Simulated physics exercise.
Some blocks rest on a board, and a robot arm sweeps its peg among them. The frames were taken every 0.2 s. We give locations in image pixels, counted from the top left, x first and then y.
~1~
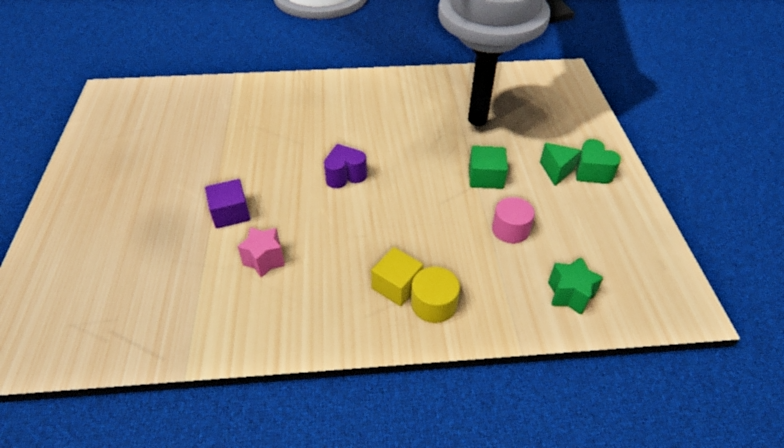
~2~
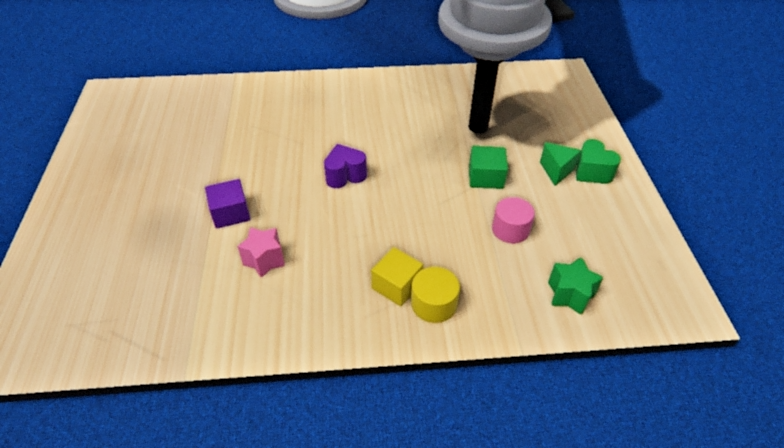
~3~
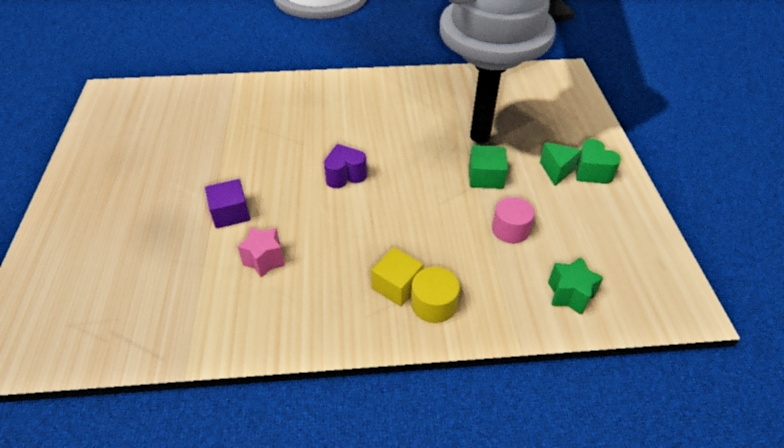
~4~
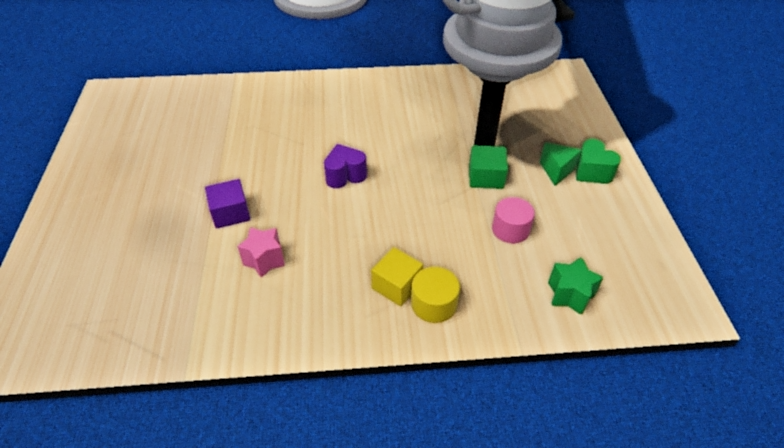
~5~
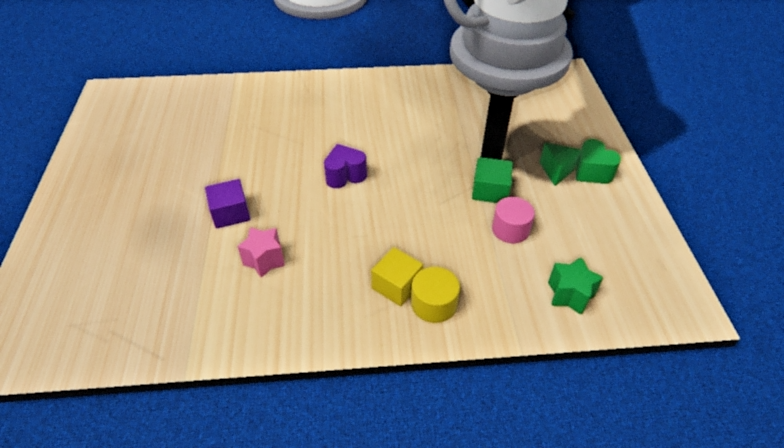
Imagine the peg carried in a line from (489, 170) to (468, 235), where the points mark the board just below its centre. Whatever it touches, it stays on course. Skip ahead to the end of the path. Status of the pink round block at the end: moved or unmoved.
My prediction: It moves.
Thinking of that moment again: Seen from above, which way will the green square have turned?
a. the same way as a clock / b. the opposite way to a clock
That would be b.
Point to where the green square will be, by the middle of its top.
The point I'd pick in the picture is (504, 221).
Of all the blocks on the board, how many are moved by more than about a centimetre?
The count will be 2.
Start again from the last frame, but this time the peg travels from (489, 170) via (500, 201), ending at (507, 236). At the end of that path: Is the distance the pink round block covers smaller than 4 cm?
I expect not.
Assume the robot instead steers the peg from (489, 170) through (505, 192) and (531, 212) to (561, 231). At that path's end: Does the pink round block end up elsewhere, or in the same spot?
My prediction: It moves.
What follows on the original path. One third of the way, peg (485, 182); green square (498, 192), turned 30° anticlockwise; pink round block (520, 217).
Two thirds of the way, peg (478, 204); green square (502, 212), turned 60° anticlockwise; pink round block (535, 233).
At the end, peg (470, 226); green square (504, 221), turned 80° anticlockwise; pink round block (542, 237); green triangular piece in place.
